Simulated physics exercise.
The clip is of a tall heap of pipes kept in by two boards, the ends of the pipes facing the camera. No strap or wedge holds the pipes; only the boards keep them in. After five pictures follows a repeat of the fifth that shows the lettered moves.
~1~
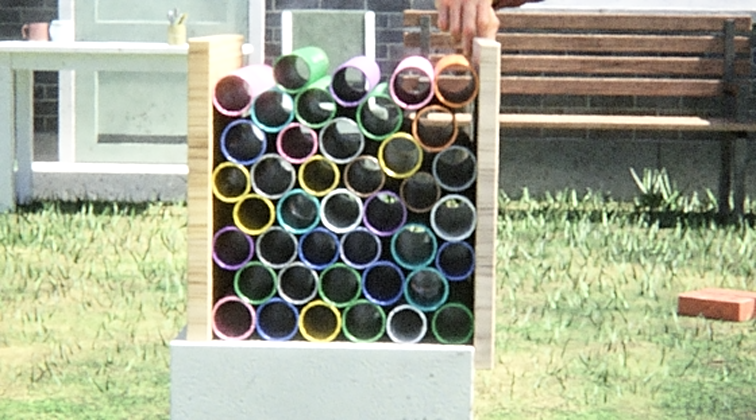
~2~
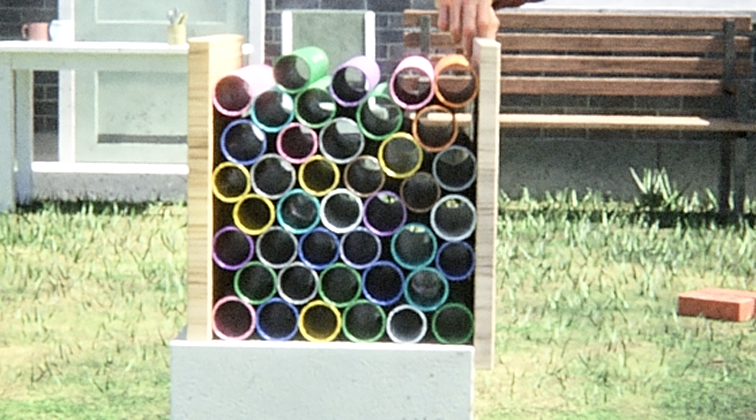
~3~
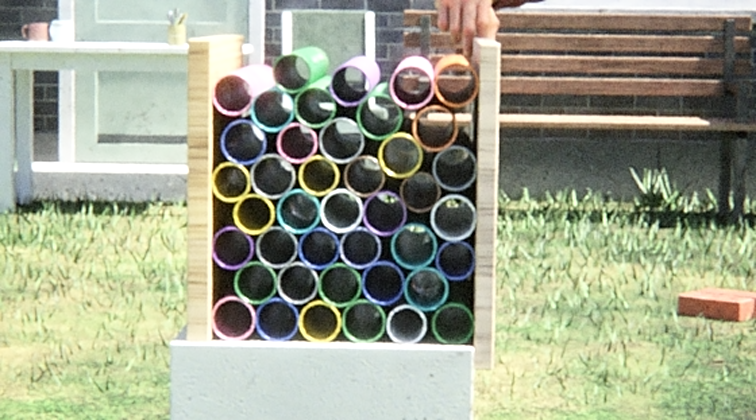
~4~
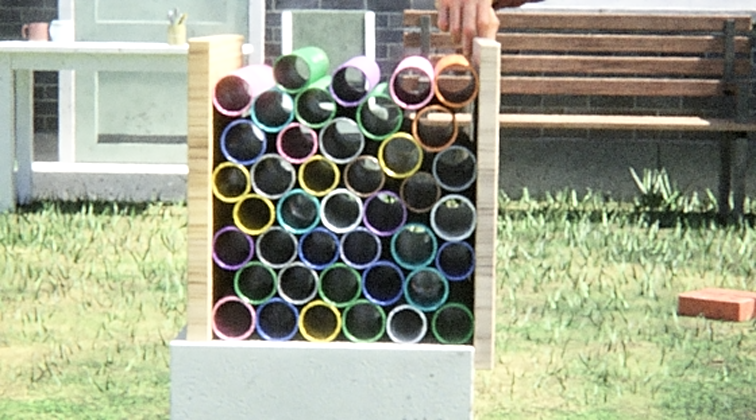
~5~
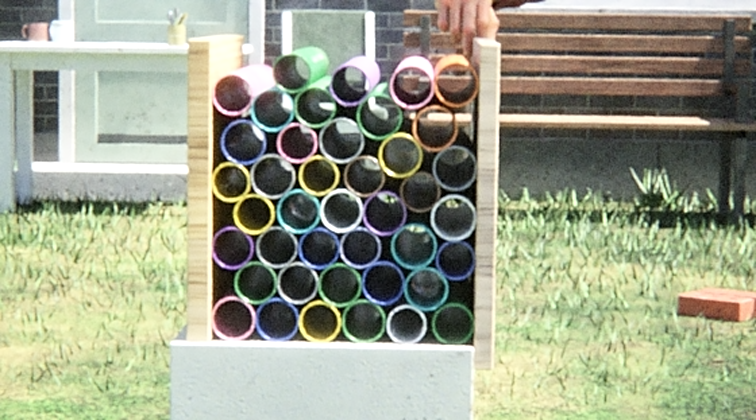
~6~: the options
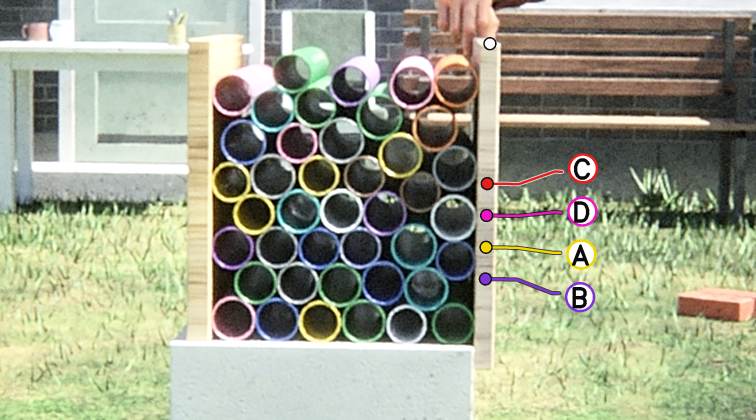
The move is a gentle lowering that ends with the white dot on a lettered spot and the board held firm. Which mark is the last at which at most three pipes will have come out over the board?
No lower than C.
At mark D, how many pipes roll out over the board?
The count is four.
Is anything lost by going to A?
Yes, at A.
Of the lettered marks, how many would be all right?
One of them.
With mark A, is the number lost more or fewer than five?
More than five.
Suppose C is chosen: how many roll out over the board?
At C the number is one.
On the marked copy, A at (486, 247); B at (485, 279); C at (487, 184); D at (487, 216); the white dot at (490, 44).
With C. Early on, top of the board (479, 107).
Further on, top of the board (478, 179).
At the end, top of the board (478, 183), one out over the board.
As for the rest, A more than three out over the board; B more than three out over the board; D four out over the board.
